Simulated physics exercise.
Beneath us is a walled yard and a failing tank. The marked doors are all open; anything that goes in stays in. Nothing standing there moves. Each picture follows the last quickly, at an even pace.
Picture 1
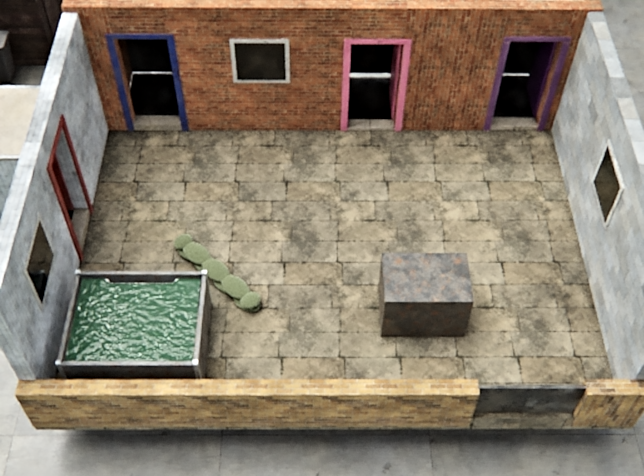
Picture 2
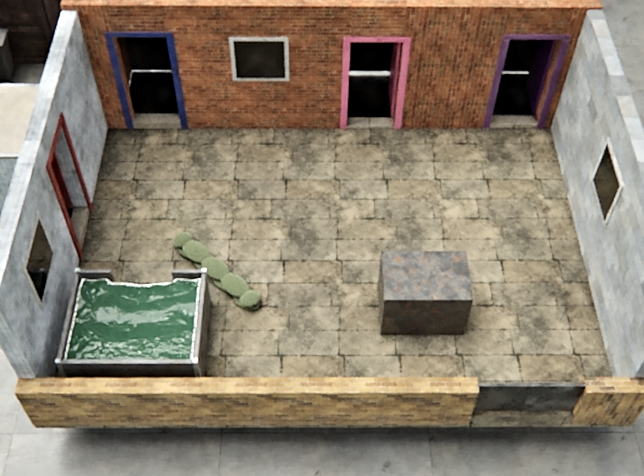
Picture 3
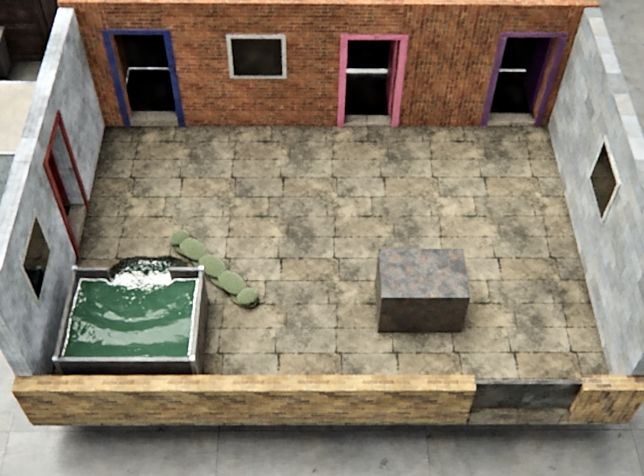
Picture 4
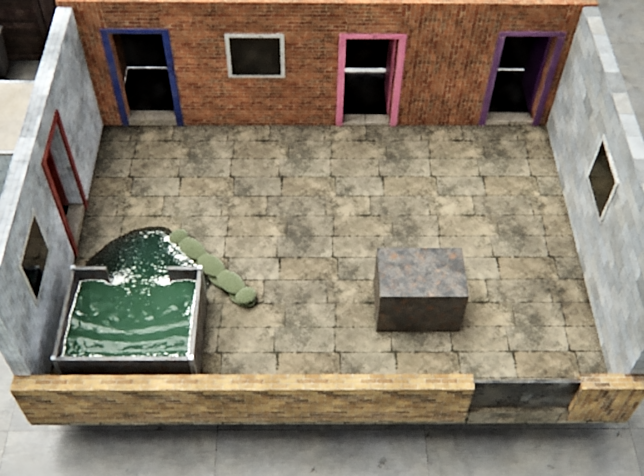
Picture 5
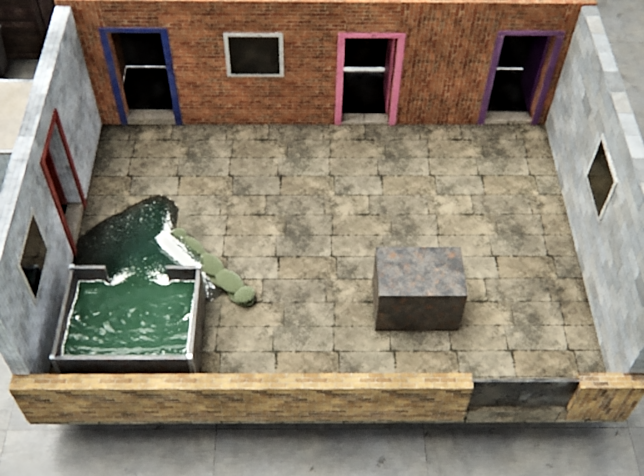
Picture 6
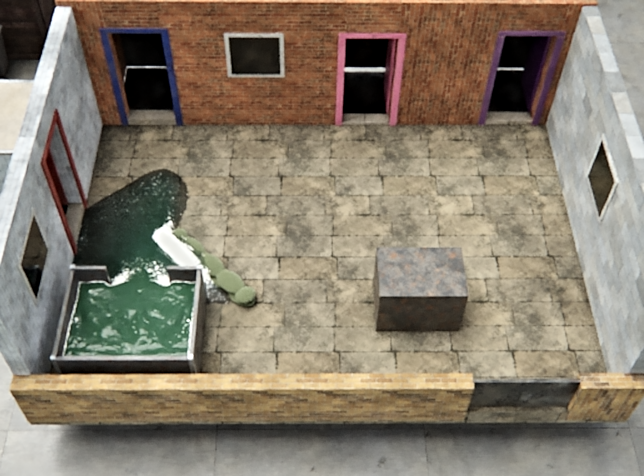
A square tank of green water at the lower left breaks open on its far side inside a walled yard of stone paving, seen from high above. A brick back wall holds blue, pink and purple doorways, a red one stands left, and a grey block sits right of a pale green hedge. Water foams through the gap, spreads darkly toward the back and washes against the hedge, while the view shifts very slightly.
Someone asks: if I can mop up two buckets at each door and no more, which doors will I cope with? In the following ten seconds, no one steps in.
The blue door: Too much for you; the pink door: You will cope; the red door: You will cope; the purple door: You will cope.
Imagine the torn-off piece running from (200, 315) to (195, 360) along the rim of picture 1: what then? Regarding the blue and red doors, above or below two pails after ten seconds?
Outcome - blue door comes in lower, red door comes in lower.
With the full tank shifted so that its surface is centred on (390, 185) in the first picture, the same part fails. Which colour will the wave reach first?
The door marked pink, I reckon.
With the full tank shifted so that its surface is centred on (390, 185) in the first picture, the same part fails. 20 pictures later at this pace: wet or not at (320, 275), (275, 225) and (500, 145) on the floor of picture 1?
One after the other: Untouched, untouched, reached.
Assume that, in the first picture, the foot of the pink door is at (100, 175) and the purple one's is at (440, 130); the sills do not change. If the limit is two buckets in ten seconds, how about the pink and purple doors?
Note: Pink beats the limit, purple does not reach the limit.
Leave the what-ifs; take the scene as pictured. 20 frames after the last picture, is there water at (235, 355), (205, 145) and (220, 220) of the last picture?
Result, as listed: Wetted / wetted / not wetted.
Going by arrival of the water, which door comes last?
The purple one.
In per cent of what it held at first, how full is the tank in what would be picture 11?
About 58 %.
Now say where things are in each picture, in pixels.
In the first frame, the tank at (136, 319) is whole and still.
In the second frame, water pours out on the tank's far side and has run to a hidden place.
In the third frame, the front is at (124, 264), out from the gap on the tank's far side.
In the fourth frame, water pours out on the tank's far side and has run to (142, 232).
In the fifth frame, water pours out on the tank's far side and has run to (149, 201).
In the sixth frame, the front is at (157, 174), out from the gap on the tank's far side.
A moment on, water covers 20 % of the floor; the blue door under two buckets in, the pink door not reached, the red door wet at the sill, nothing in, the purple door not reached.
Next, water covers 30 % of the floor; the blue door over two buckets in, the pink door not reached, the red door under two buckets in, the purple door not reached.
Then, water covers 35 % of the floor; the blue door far over two buckets in, the pink door wet at the sill, nothing in, the red door under two buckets in, the purple door not reached.
Later, water covers 80 % of the floor; the blue door far over two buckets in, the pink door wet at the sill, nothing in, the red door under two buckets in, the purple door wet at the sill, nothing in.
In the end, water covers 95 % of the floor; the blue door far over two buckets in, the pink door wet at the sill, nothing in, the red door under two buckets in, the purple door wet at the sill, nothing in.
